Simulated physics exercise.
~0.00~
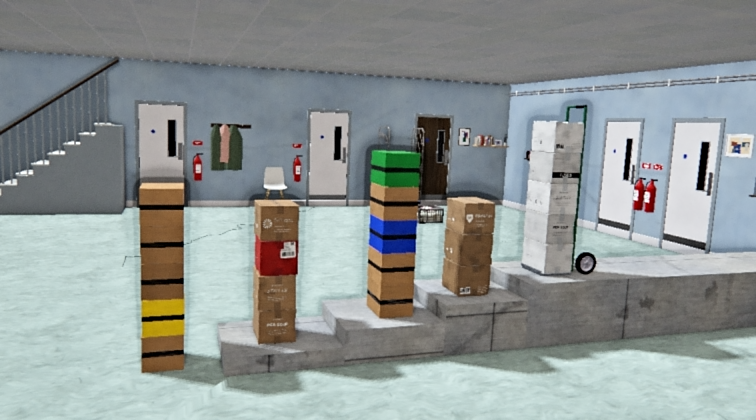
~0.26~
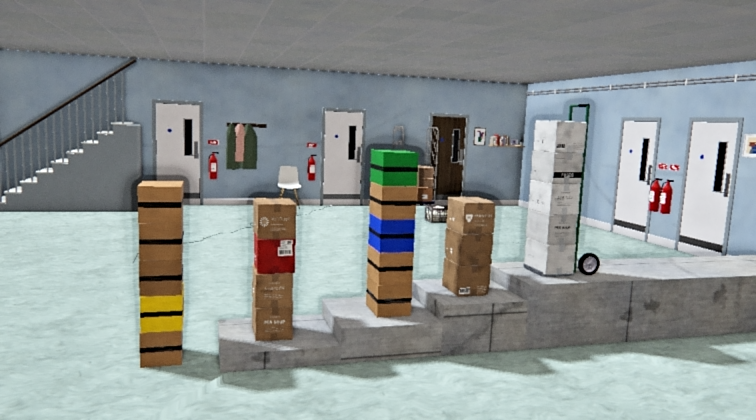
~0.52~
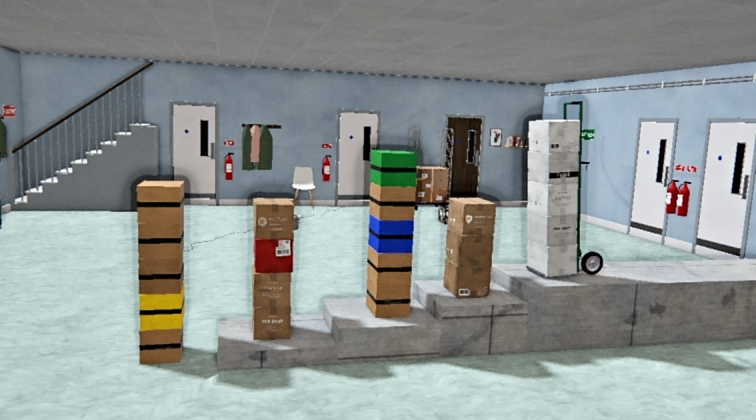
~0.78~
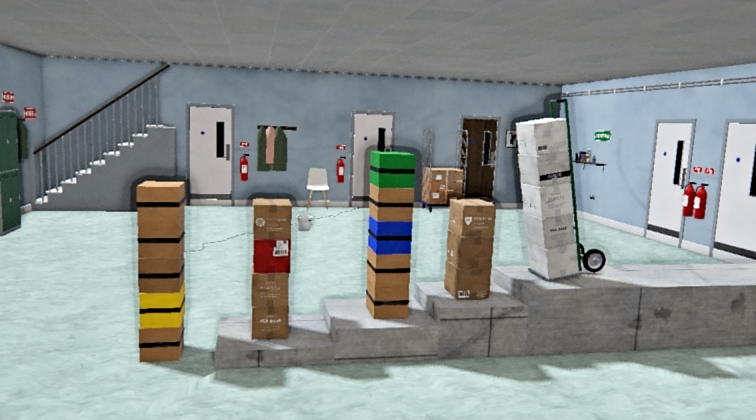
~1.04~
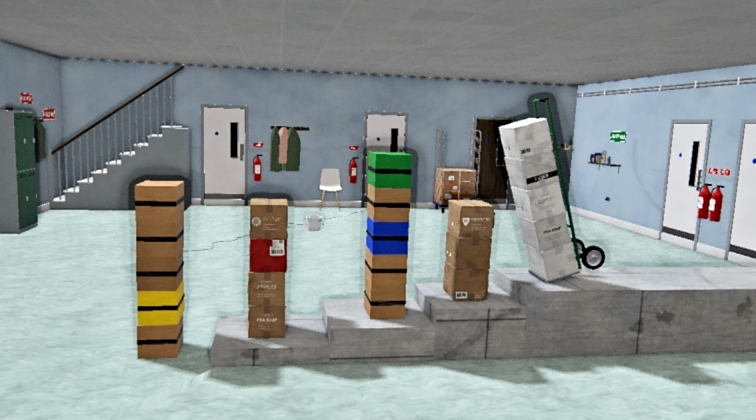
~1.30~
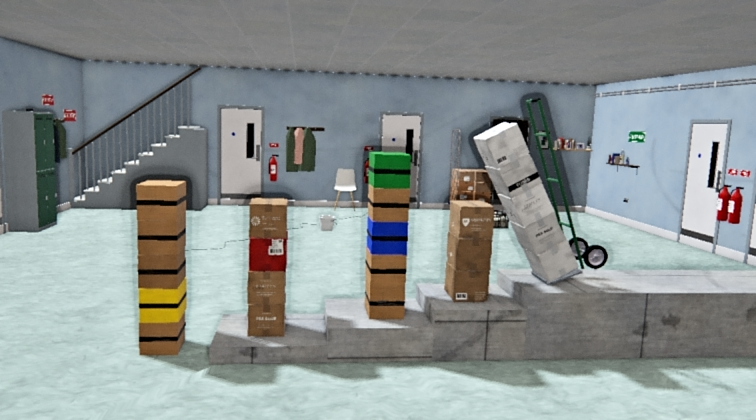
At first, five stacks of taped boxes stand upright on descending concrete steps, the pale stack highest, on a green hand truck at right. As the view shifts slightly, the truck tilts forward and the pale stack leans left, its upper part finally leaning further than the frame, while the other four stay put.
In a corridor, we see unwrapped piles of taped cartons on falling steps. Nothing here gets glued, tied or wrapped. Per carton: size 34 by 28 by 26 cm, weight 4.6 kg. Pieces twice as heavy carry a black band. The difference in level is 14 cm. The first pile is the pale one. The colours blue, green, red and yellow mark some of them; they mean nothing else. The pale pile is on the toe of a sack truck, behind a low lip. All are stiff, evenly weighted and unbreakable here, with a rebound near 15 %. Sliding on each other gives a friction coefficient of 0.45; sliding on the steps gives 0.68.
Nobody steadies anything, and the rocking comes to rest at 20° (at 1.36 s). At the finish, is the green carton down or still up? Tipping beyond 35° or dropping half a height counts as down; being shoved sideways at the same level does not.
It is still up.
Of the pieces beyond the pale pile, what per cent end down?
Roughly 0 percent.
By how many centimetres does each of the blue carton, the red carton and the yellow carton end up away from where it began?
Distances in cm - blue: 0; red: 0; yellow: 0.
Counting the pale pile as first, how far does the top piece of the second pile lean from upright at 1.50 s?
Its lean is roughly 0 degrees.
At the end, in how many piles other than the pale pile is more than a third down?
Tally: 0.
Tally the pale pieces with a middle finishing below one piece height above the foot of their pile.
For the pale pieces, I get 2.
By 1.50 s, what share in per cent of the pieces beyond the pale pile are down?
0 per cent by then.
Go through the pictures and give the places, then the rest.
In the first frame (we follow the side turned to the camera; the camera moves round a little), truck frame (583, 140) 0° forward; green carton (403, 170); red carton (280, 259); blue carton (400, 237); no other piece has moved.
Truck frame (585, 140) 0° forward; green carton (401, 169), in the second frame.
Truck frame (580, 138) 4° forward, top of the pale pile leaning 4°; green carton (399, 170); no other piece has moved, in the third frame.
Truck frame (569, 136) 11° forward, top of the pale pile leaning 11°; green carton (397, 171); no other piece has moved, in the fourth frame.
Truck frame (554, 135) 17° forward, top of the pale pile leaning 17°; green carton (393, 172); no other piece has moved, in the fifth frame.
Truck frame (548, 135) 20° forward, top of the pale pile leaning 28°; green carton (392, 172); blue carton (390, 239); red carton (268, 255); no other piece has moved, in the sixth frame.
Around 1.38 s, 0 of the pale pile down; none of the 17 other cartons down; green carton unmoved.
Around 1.50 s, 5 of the pale pile down; none of the 17 other cartons down, 1 disturbed; green carton unmoved.
Around 1.70 s, 5 of the pale pile down; none of the 17 other cartons down, 4 disturbed; green carton displaced 27 mm.
Around 2.30 s, 5 of the pale pile down; none of the 17 other cartons down, 5 disturbed; green carton displaced 9 cm.
Finally (3.1 s), 5 of the pale pile down; none of the 17 other cartons down, 4 disturbed; green carton displaced 53 mm; blue carton unmoved; red carton unmoved. Seen by the last camera, middles, green carton near (383, 170), blue carton near (387, 235).
